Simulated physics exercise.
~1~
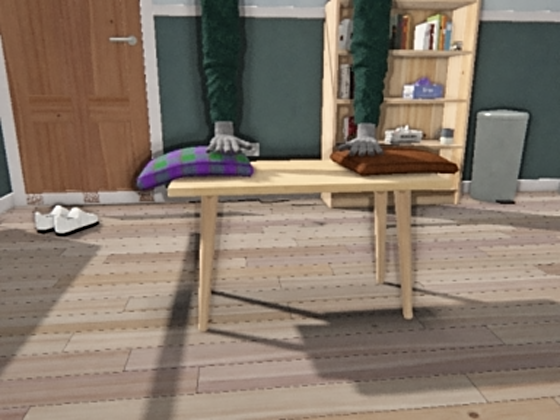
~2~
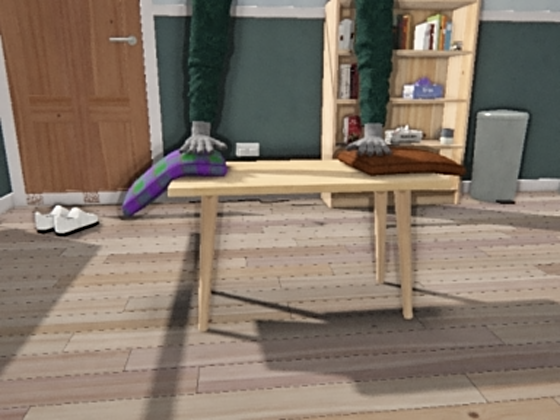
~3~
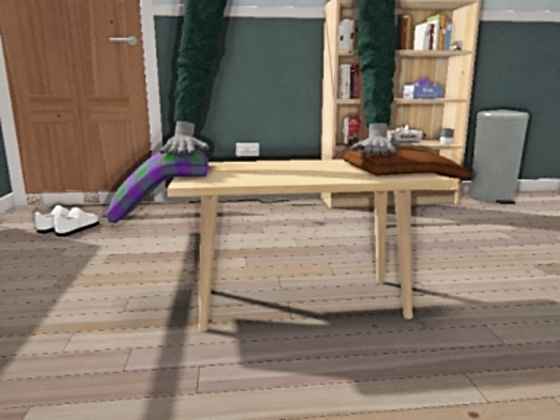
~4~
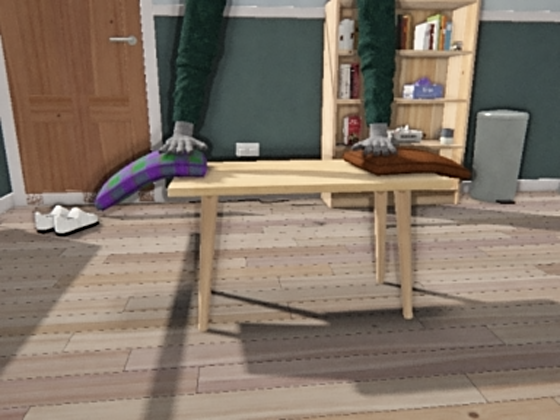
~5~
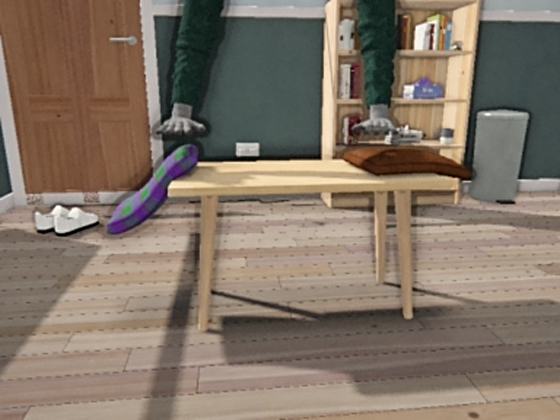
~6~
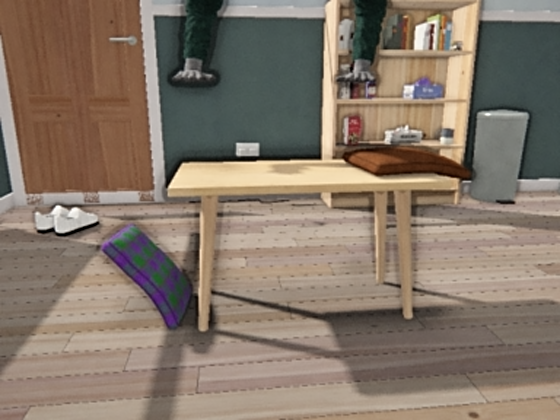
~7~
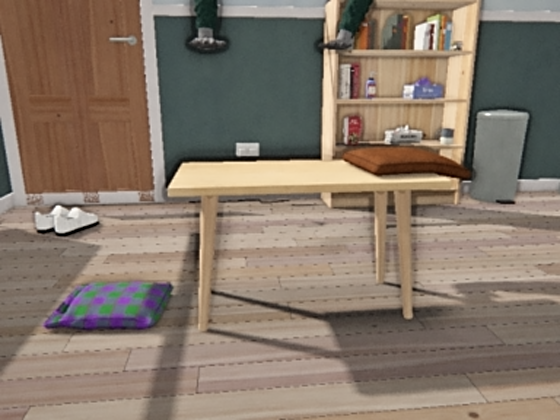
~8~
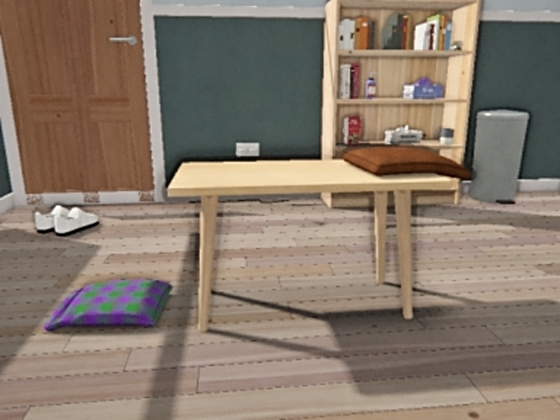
To begin with, two gloved hands in dark green sleeves press on a purple and green checked folded blanket and a brown one, both on a light wooden side table. The hands slide the purple blanket left until much of it hangs over the table's end, while the brown one shifts slightly right. Then the hands let go and lift away. The purple blanket tips off the left end, drops beside the table leg and lands flat on the wooden floor. The hands rise out of view, leaving the brown blanket lying still on the tabletop.
